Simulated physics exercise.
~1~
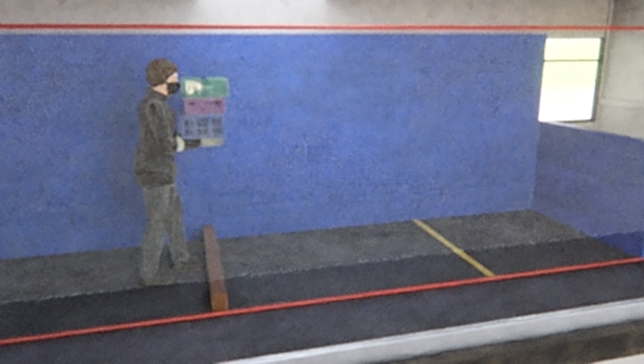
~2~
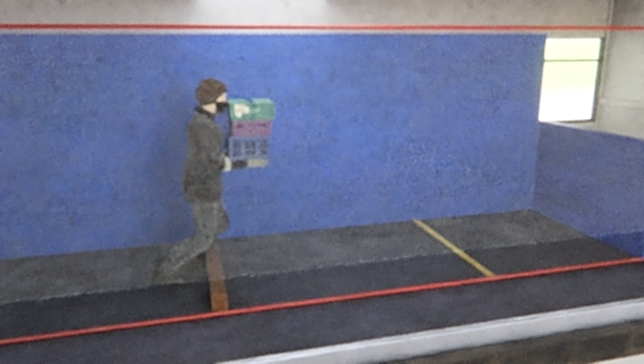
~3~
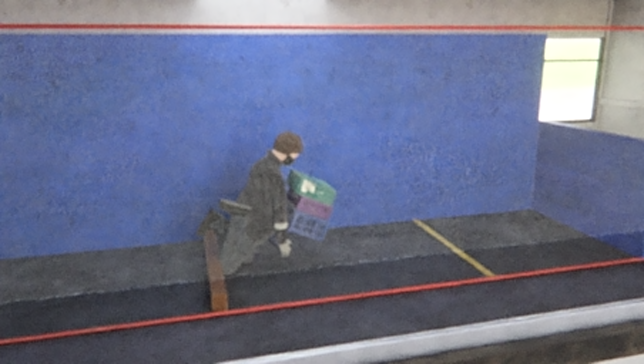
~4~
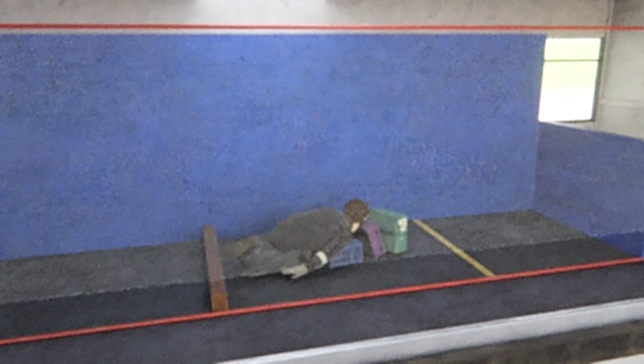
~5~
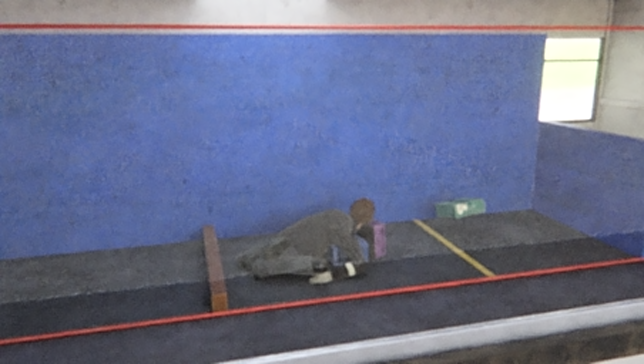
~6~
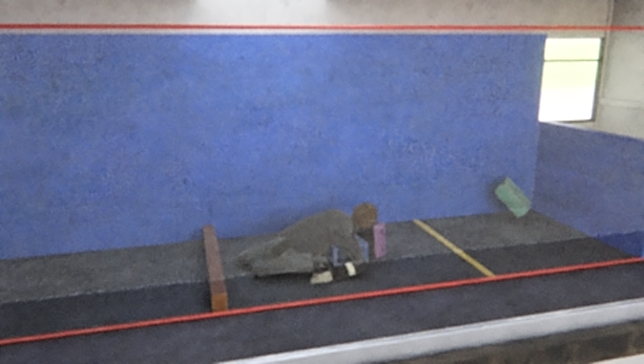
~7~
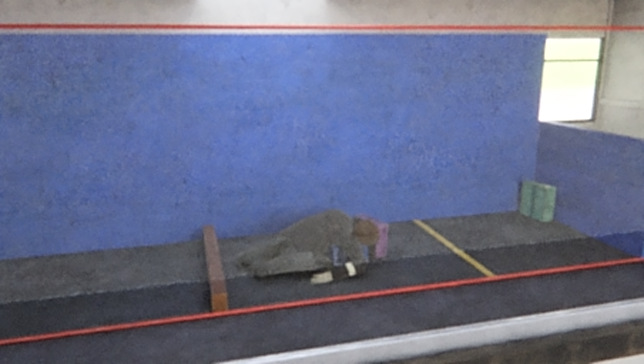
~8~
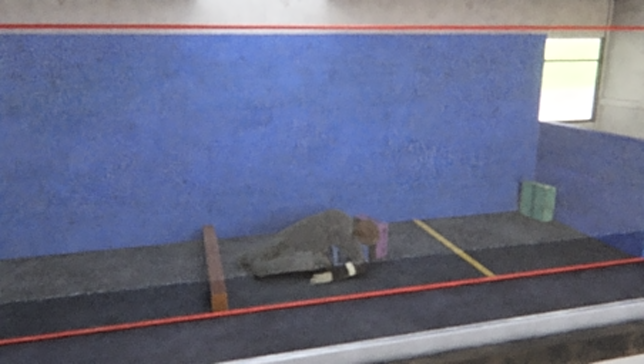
Person carrying stacked crates trips over a low rail and falls flat, the green one tumbling past the yellow line, others stopping short.
